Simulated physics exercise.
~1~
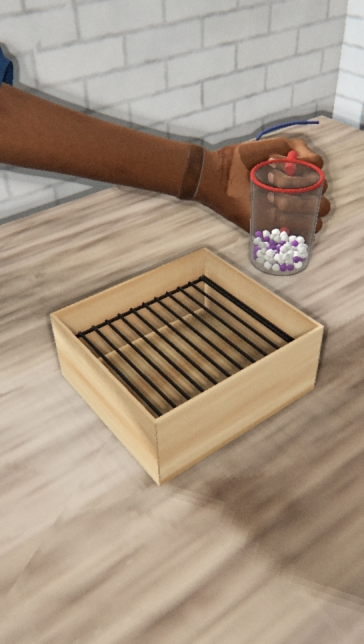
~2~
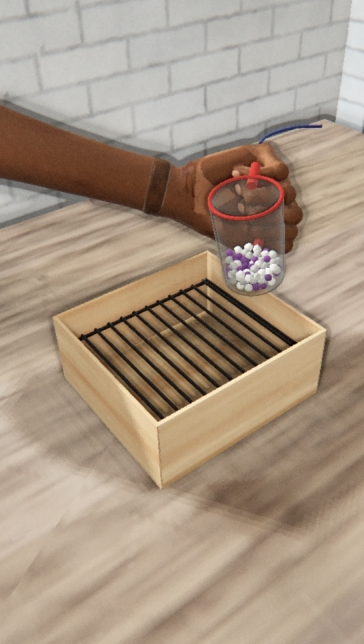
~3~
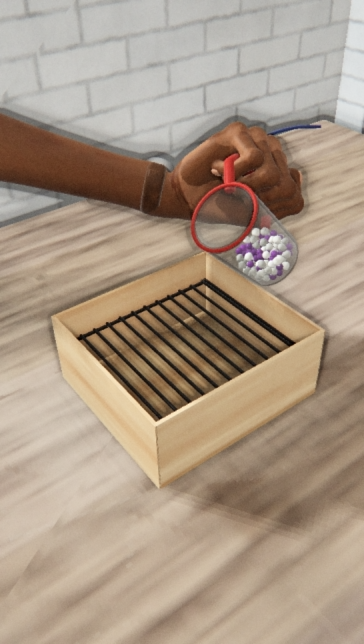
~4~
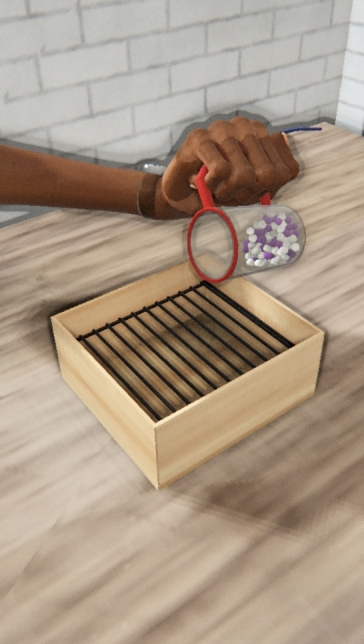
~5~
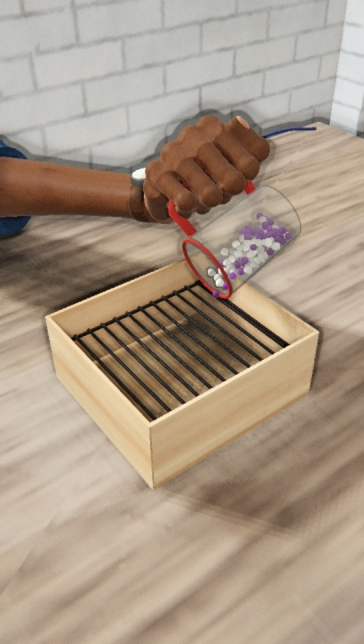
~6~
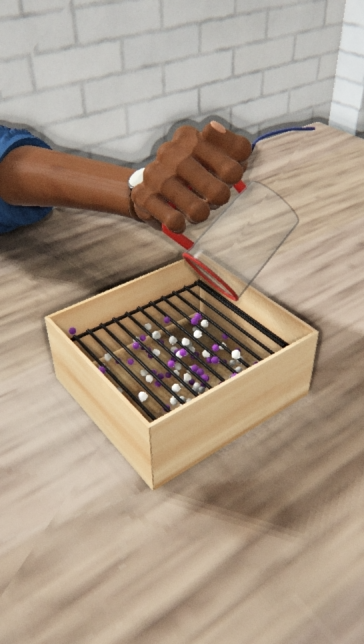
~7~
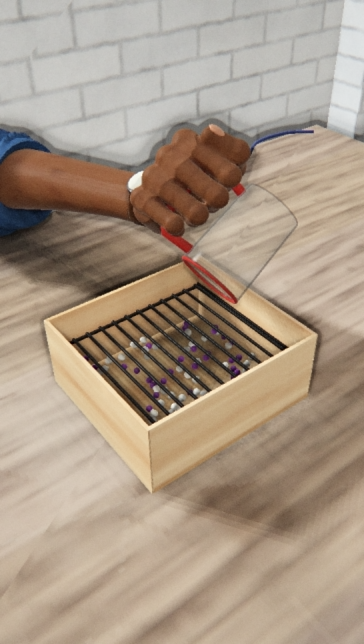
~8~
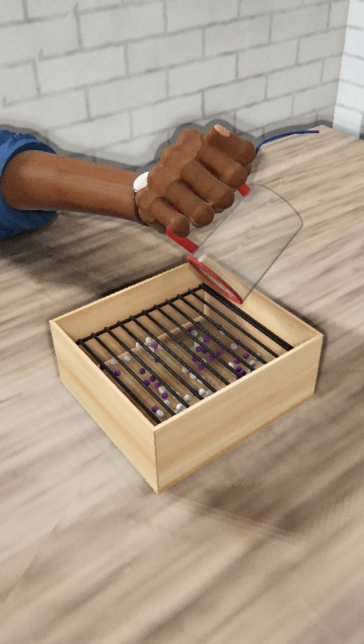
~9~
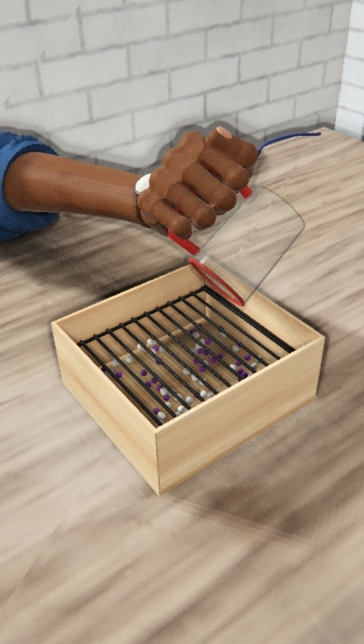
A hand carried a clear, red-rimmed cup of purple and white beads left over a wooden box strung with dark wires, then tipped it until they spilled out. Both colours dropped through and settled beneath the wires, while the hand kept holding the emptied cup above.
